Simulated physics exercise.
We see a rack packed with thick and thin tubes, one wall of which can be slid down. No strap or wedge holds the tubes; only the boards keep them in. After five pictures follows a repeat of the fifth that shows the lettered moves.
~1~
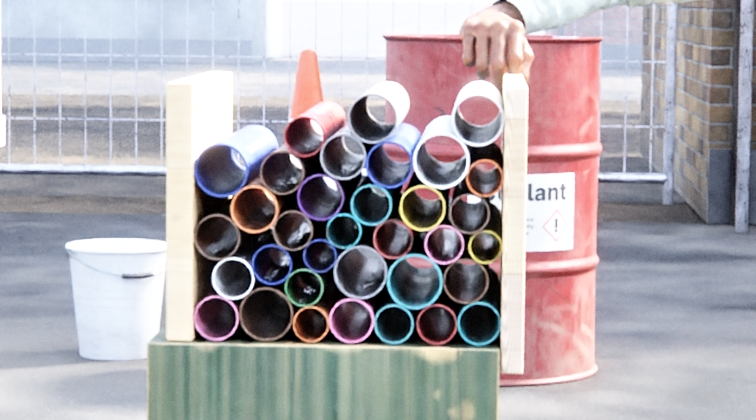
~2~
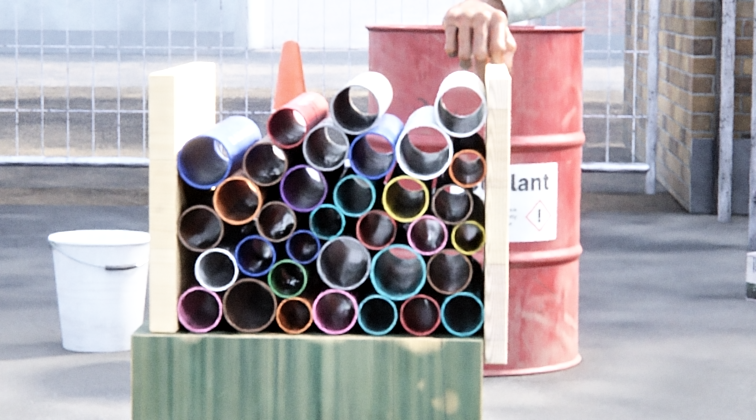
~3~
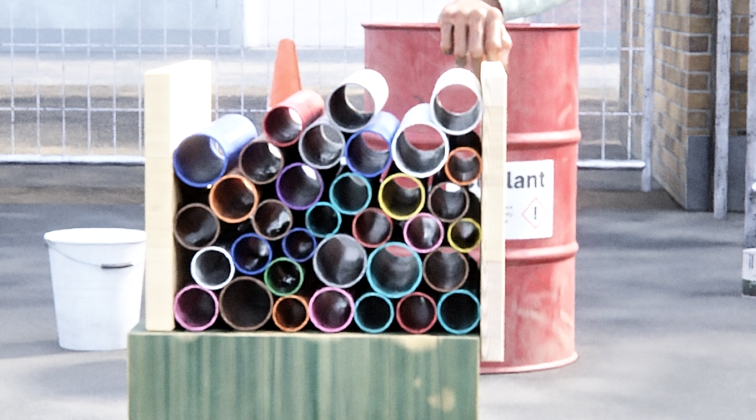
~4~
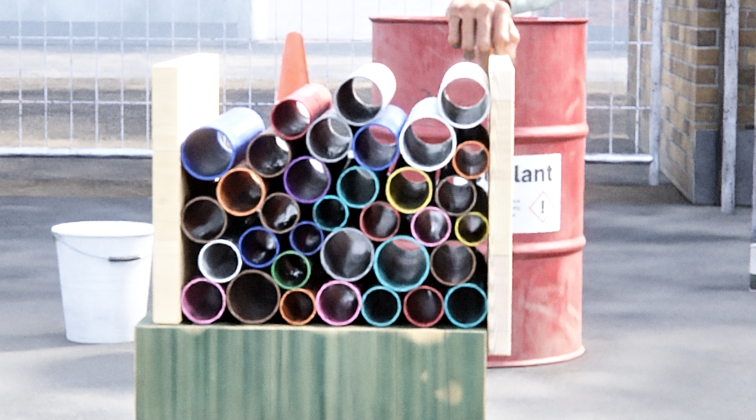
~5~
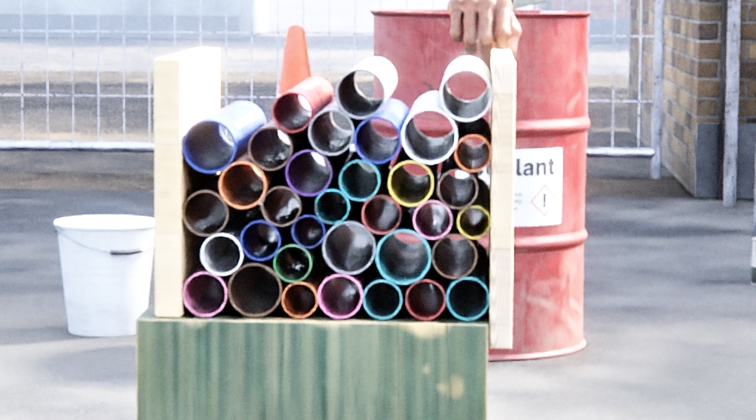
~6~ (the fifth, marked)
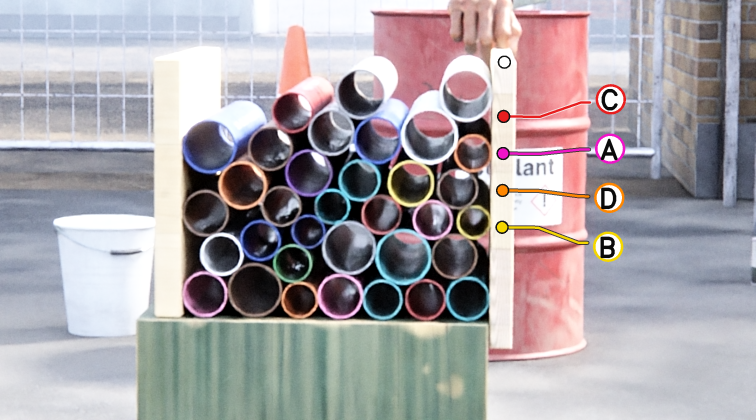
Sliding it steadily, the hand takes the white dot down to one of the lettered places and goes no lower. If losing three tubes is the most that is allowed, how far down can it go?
Mark B is as low as it can go.
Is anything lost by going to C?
At C: No.
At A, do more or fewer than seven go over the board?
Fewer than seven.
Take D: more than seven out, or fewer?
Fewer than seven.
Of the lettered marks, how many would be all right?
The number is four.
On the marked copy, A at (503, 153); B at (502, 228); C at (504, 116); D at (503, 191); the white dot at (505, 62).
Following B. Soon after the start, top of the board (492, 153).
Later, top of the board (491, 226).
In the end, top of the board (491, 226), two out over the board.
As for the rest, A one out over the board; C none out over the board; D one out over the board.
